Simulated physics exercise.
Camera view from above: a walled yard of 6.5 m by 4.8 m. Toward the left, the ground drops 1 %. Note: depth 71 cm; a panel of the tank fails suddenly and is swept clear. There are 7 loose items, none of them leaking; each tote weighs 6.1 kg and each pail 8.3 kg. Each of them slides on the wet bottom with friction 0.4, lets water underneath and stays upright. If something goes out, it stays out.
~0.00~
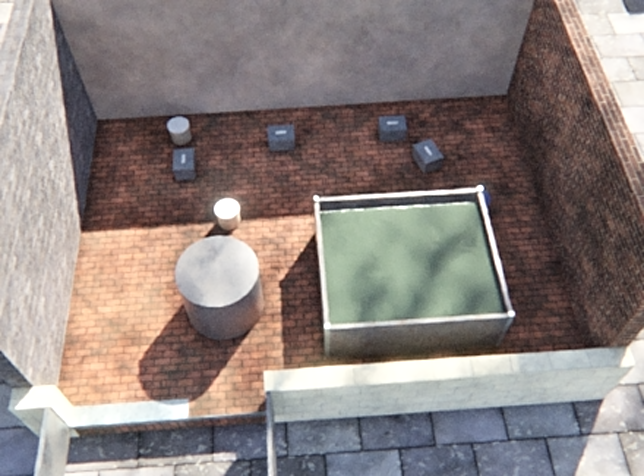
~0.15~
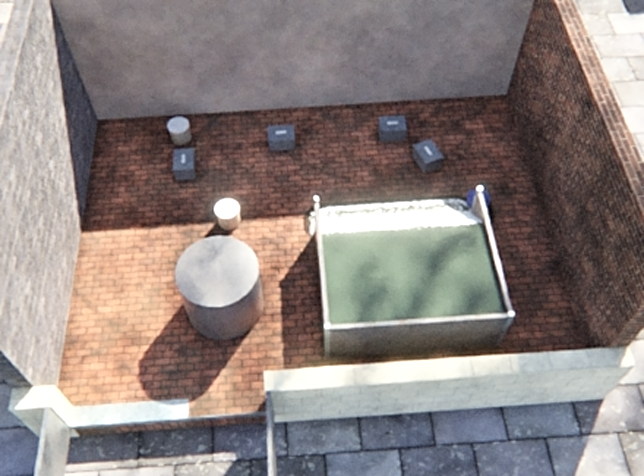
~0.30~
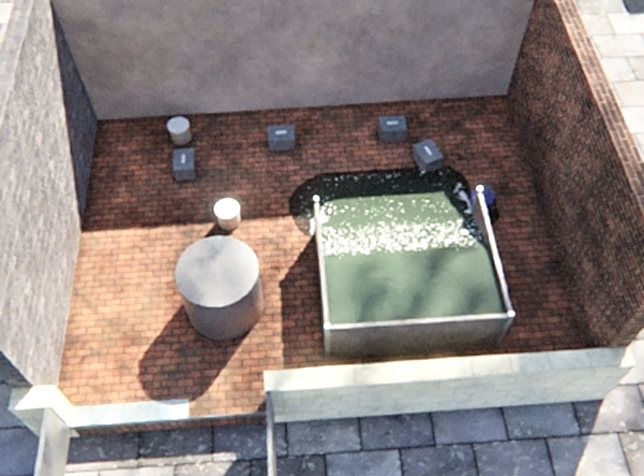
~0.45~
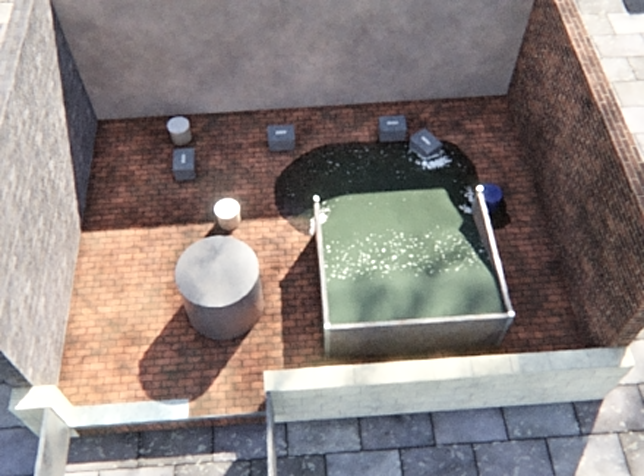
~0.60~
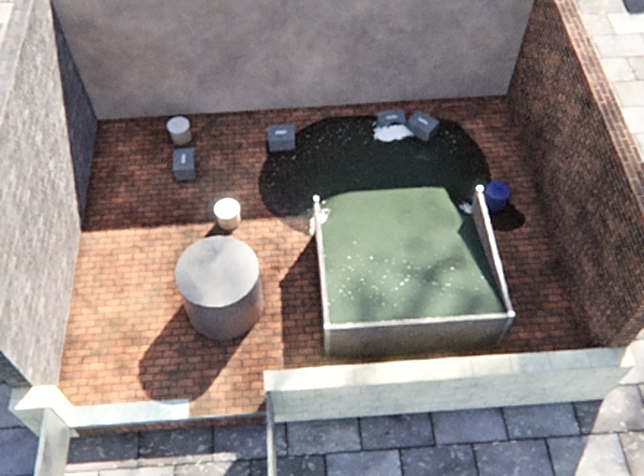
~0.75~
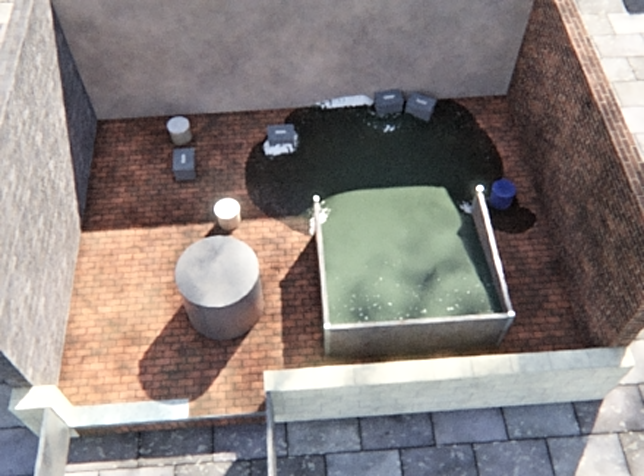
Dark water bursts from the tank's back side and spreads across the bricks, pushing a few blocks.
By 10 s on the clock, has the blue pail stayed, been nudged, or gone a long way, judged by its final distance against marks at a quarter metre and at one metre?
It has gone a long way.
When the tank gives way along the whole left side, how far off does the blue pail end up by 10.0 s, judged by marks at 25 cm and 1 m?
I'd expect the blue pail to have remained in place.
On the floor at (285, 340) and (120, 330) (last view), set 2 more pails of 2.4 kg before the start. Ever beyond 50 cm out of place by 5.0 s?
In sequence: Within it, then beyond it.
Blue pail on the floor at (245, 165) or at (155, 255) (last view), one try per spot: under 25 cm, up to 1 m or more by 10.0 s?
At the first spot it winds up far off; at the second it winds up far off.
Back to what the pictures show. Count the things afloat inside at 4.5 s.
Then: 4.
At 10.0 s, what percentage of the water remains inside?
Still held: Near 74 %.
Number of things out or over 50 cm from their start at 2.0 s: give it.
By then 3.
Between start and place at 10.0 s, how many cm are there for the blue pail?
I'd estimate some 450 centimetres.
After 2.0 s the blue pail is near (508, 188), 0.5 m from its start, aground; 0 of 7 are out; 3 afloat.
After 4.5 s the blue pail is near (529, 347), 2.3 m from its start, afloat; 0 of 7 are out; 4 afloat.
After 7.0 s the blue pail is near (220, 360), 4.2 m from its start, aground; 0 of 7 are out; 5 afloat.
After 10.0 s the blue pail is near (194, 373), 4.5 m from its start, aground; 3 of 7 are out; 0 afloat.
